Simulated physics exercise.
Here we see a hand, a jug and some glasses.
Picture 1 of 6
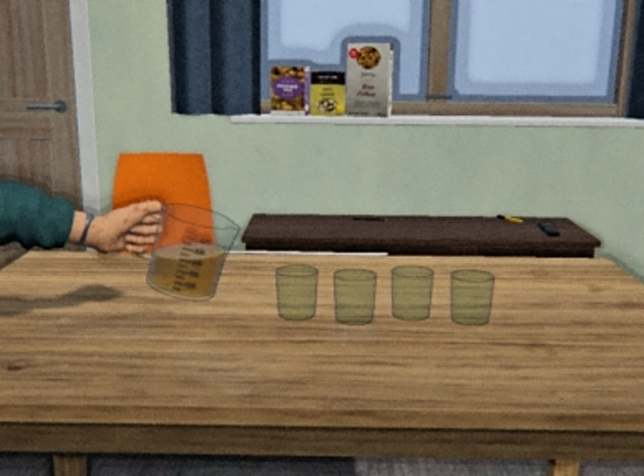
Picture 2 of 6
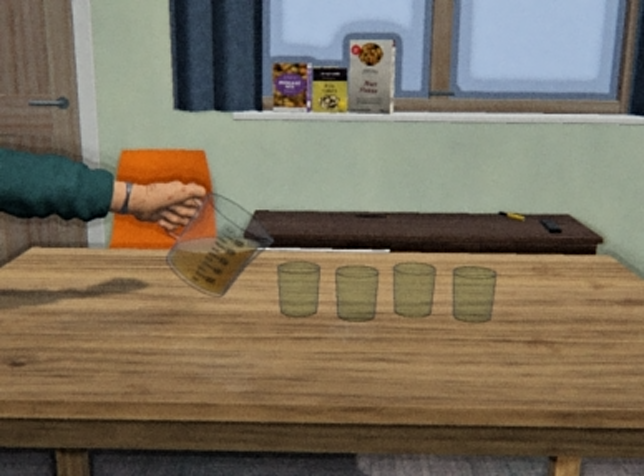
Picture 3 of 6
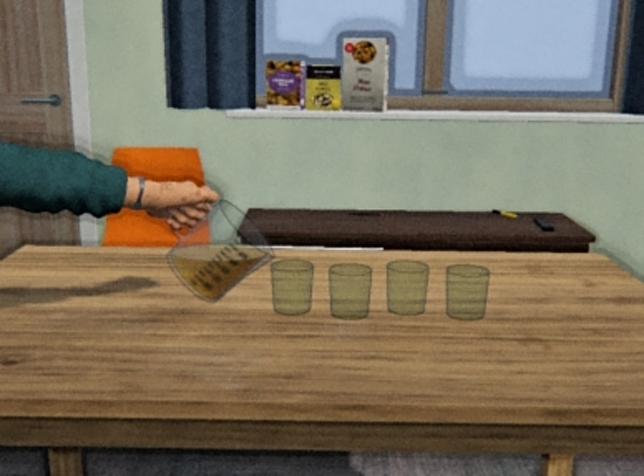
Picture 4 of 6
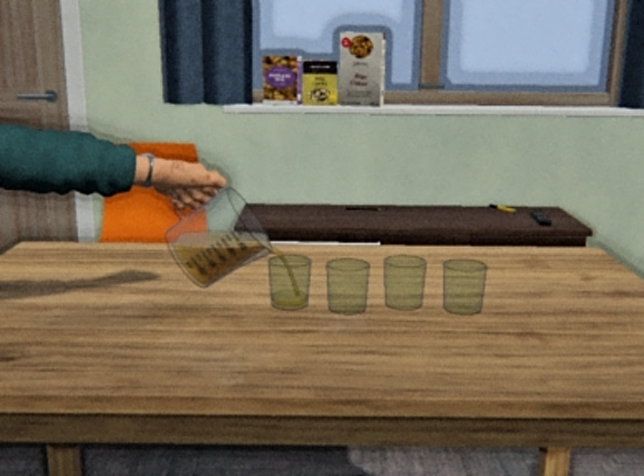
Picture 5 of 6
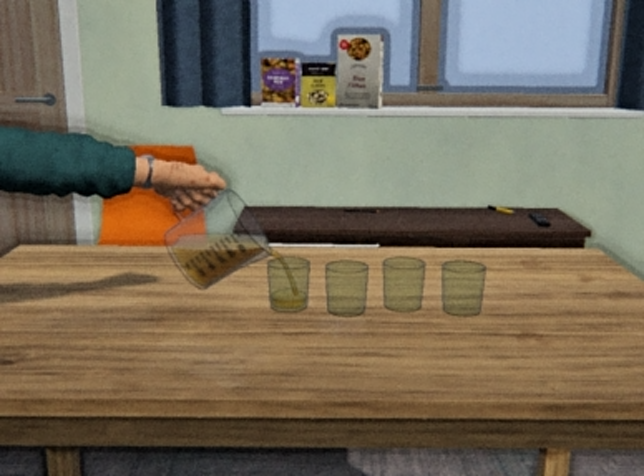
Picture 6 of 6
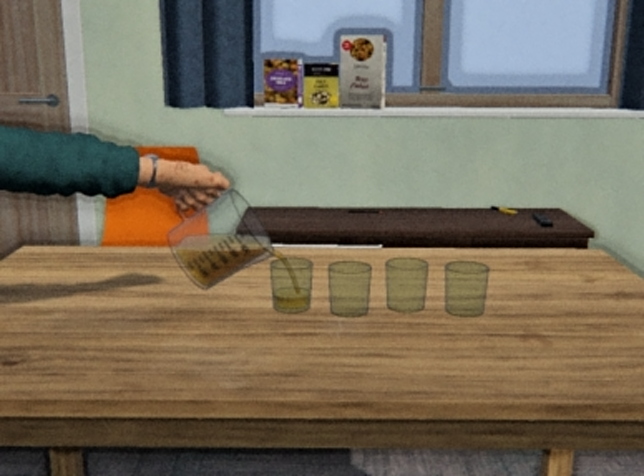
A hand lifts a jug, tilts it, and pours brown liquid into the leftmost glass.
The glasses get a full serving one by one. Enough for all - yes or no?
No.
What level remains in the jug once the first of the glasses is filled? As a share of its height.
I'd say near 30 in a hundred.
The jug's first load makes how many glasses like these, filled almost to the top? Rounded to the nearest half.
I'd say near 3.0 of those.
Soon after, the first is about two thirds full.
Later, the first is done and the jug has about two thirds of its load.
In the end, the jug is empty with two filled and the next at nearly all of a serving.
